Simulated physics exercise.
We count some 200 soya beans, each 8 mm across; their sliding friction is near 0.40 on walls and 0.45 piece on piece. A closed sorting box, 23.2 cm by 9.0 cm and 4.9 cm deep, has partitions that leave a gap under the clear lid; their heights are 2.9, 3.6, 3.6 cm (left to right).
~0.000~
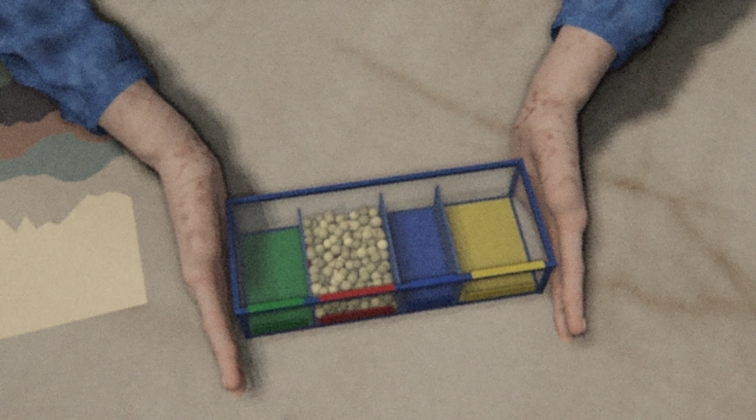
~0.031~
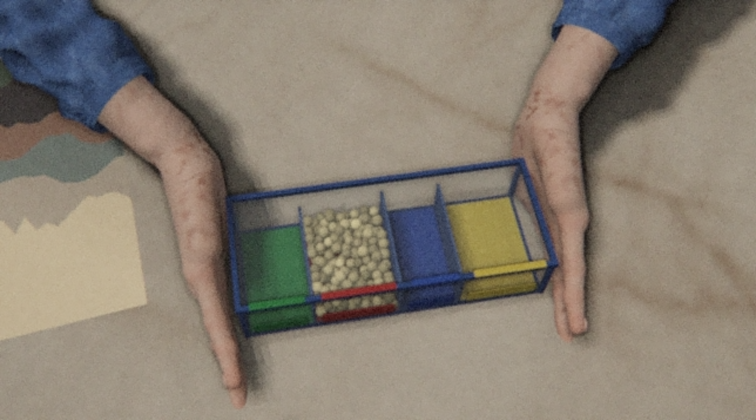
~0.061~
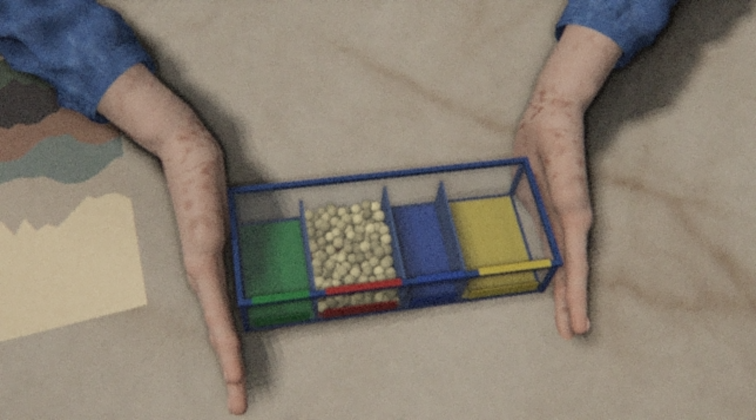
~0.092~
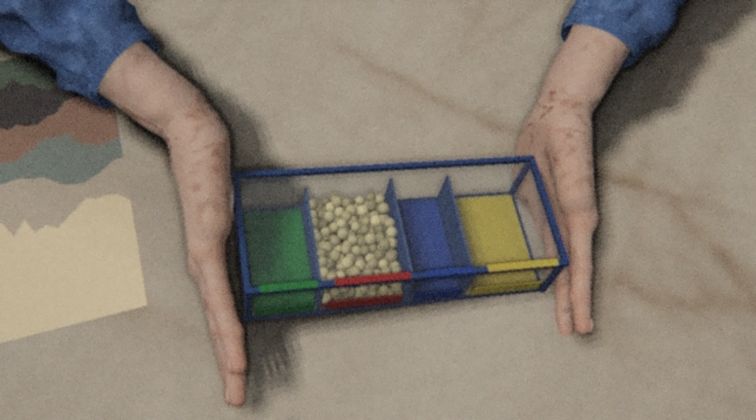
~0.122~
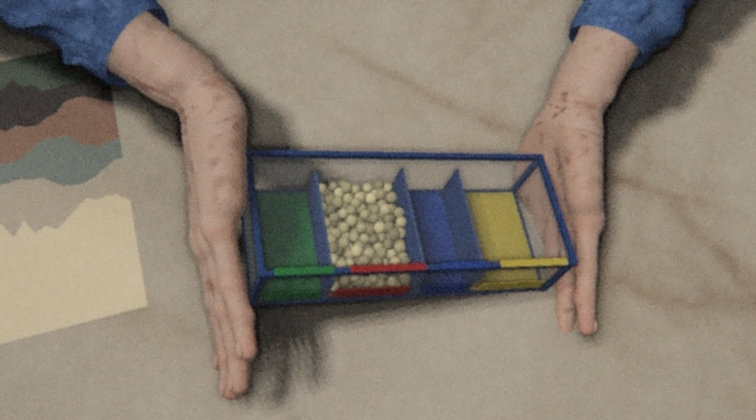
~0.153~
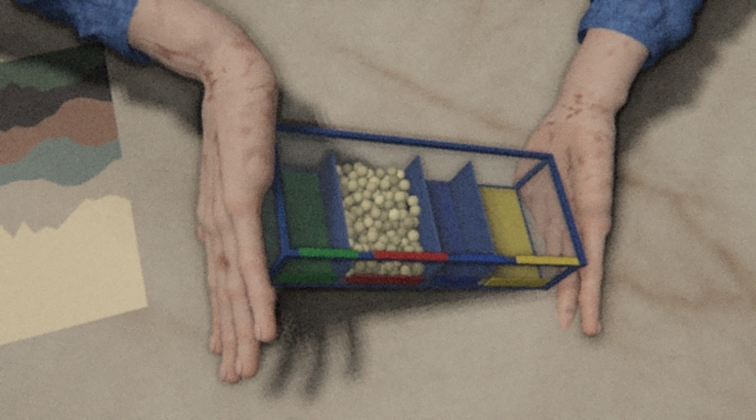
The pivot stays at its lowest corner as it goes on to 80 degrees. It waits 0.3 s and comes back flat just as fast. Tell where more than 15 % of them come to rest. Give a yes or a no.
As I see it, red: Clears the bar; blue: Does not clear the bar; green: Does not clear the bar; yellow: Does not clear the bar.
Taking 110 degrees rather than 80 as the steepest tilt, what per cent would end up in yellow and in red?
You'd see yellow with 10 % and red with 90 %.
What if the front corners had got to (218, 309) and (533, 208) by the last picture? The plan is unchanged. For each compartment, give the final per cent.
Per cent by compartment: Red 40, blue 0, green 60, yellow 0.
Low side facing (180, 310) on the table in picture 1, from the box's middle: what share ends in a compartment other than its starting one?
60 %.
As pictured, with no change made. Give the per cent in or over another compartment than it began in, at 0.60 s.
At that time I'd say around 10 per cent.
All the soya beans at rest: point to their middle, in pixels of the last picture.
Centre at rest, approx.: (366, 269) px.
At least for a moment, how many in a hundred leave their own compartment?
About 15 %.
Then, at 0.60 s, tilt 80 degrees; red 90 %, blue 5 %, yellow 5 %.
Then, at 0.91 s, tilt 48 degrees; red 85 %, blue 5 %, yellow 10 %.
Then, at 1.31 s, tilt 0 degrees; red 85 %, blue 5 %, yellow 10 %.
In the end, at 1.8 s, red 85 %, blue 5 %, green 0 %, yellow 10 %.
